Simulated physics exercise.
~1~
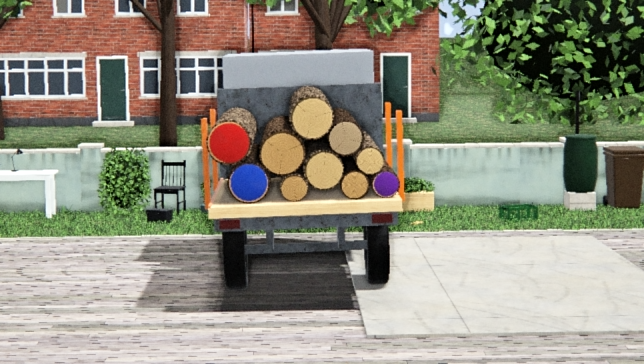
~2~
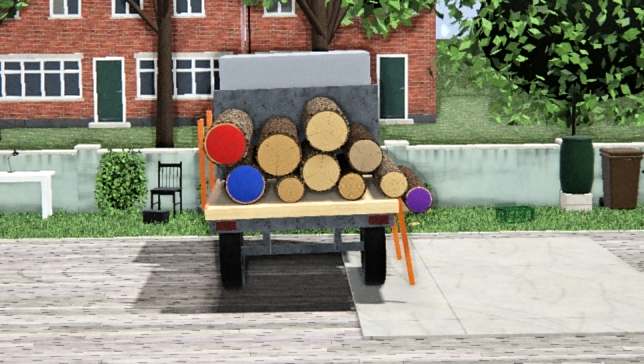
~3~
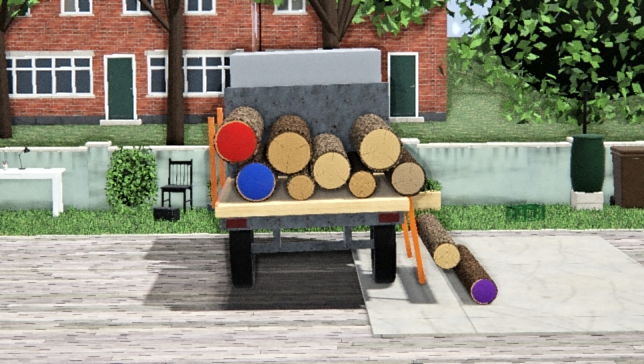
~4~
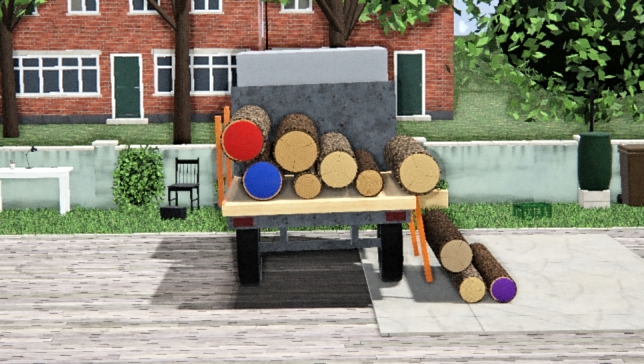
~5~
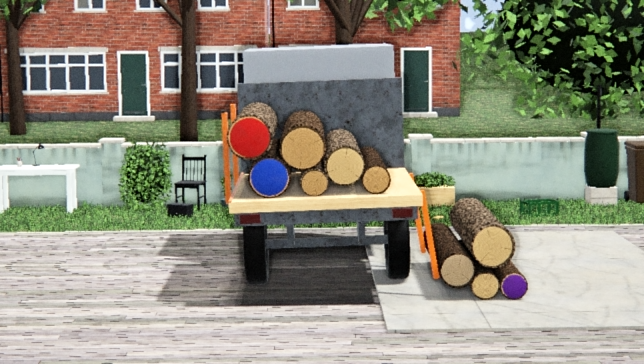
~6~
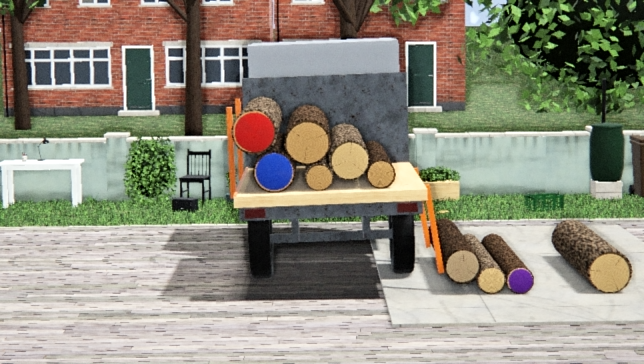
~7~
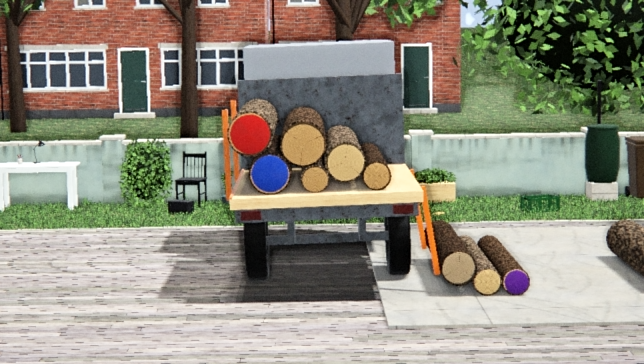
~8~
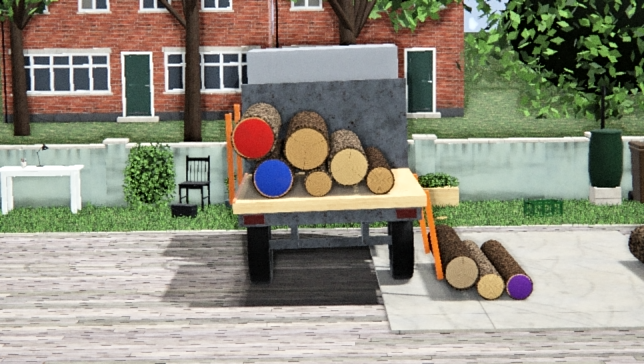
On a paved roadside before a brick house, the right-hand orange posts of a parked flatbed loaded with logs swing down, and the purple log and three plain ones drop off that side, one rolling away right, while the red and blue logs stay aboard.
